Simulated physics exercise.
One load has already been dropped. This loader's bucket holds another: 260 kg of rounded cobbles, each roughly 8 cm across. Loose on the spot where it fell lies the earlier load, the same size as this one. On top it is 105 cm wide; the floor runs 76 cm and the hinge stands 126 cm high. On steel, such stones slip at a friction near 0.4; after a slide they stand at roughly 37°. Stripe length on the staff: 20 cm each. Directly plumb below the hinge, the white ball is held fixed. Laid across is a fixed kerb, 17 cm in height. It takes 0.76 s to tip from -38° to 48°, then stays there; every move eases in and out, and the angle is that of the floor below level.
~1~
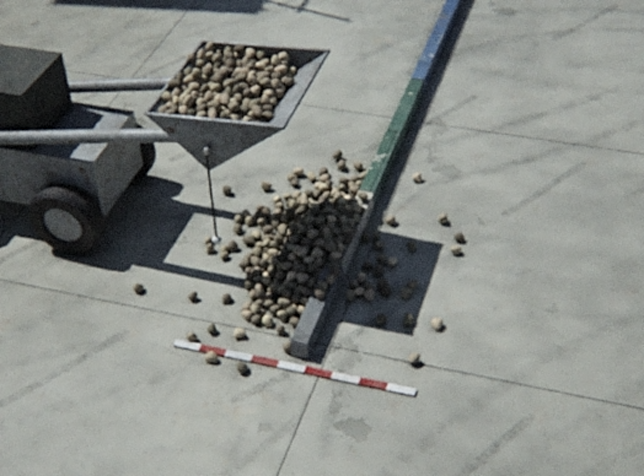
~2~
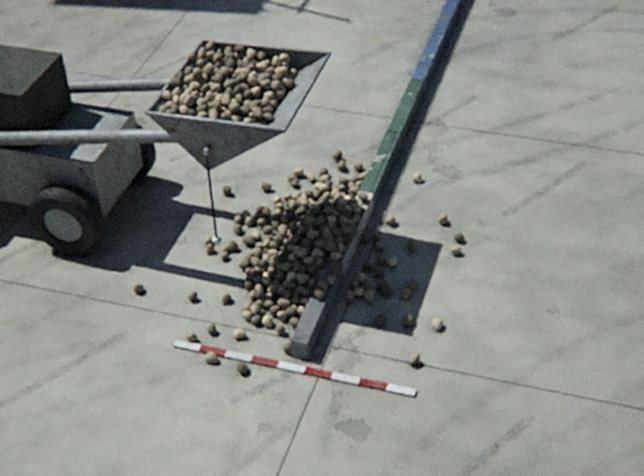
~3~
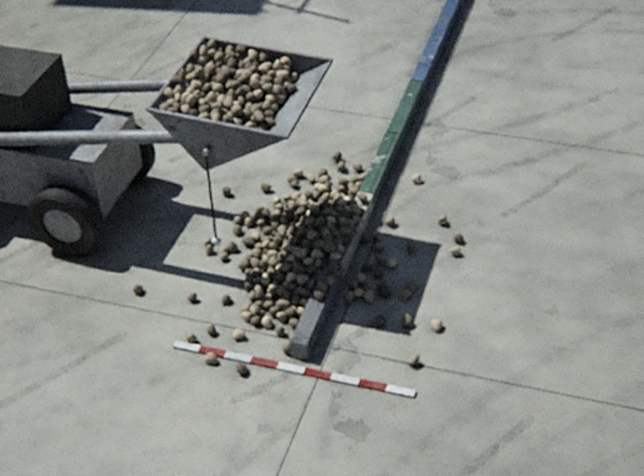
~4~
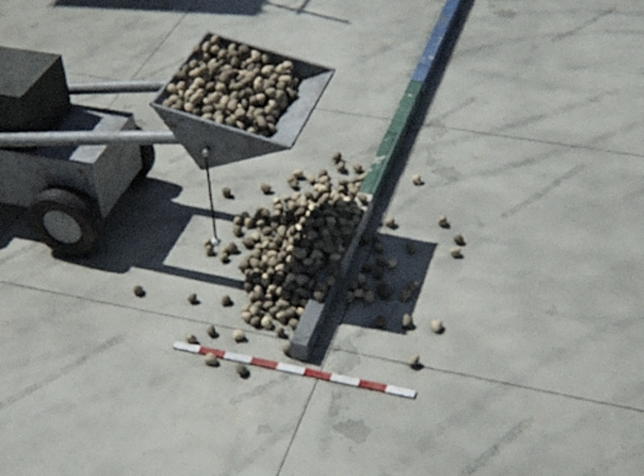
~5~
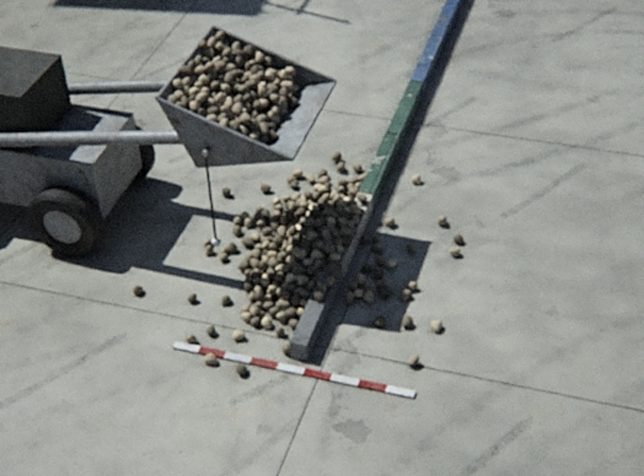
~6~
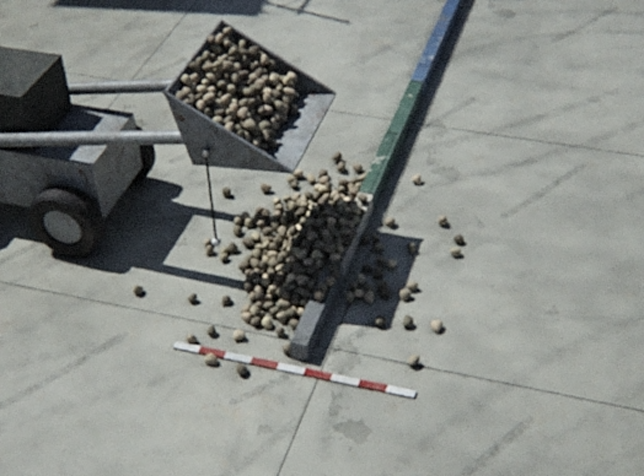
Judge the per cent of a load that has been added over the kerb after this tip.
The added amount is roughly 38 per cent of a load.
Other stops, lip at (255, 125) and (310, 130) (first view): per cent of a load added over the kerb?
Roughly 10 and 70 per cent, in that order.
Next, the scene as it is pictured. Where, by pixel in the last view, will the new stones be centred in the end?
They settle centred around (323, 247).
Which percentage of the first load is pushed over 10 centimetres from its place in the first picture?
20 %.
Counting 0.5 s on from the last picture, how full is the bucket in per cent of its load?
Roughly 60 parts in a hundred of the load.
Then, 0.2 s after the last picture the floor is at 35°; in per cent of one load, 100 in the bucket, 93 on this side of the kerb, 7 over the kerb; the foremost stones are at (430, 285).
Then, 0.5 s after the last picture the floor is at 48°; in per cent of one load, 58 in the bucket, 136 on this side of the kerb, 7 over the kerb; the foremost stones are at (430, 285).
Then, 0.9 s after the last picture the floor is at 48°; in per cent of one load, 2 in the bucket, 172 on this side of the kerb, 26 over the kerb; the foremost stones are at (430, 290).
Then, 3.4 s after the last picture the floor is at 48°; in per cent of one load, 0 in the bucket, 155 on this side of the kerb, 45 over the kerb; the foremost stones are at (561, 291). Net gain over the kerb, 38.
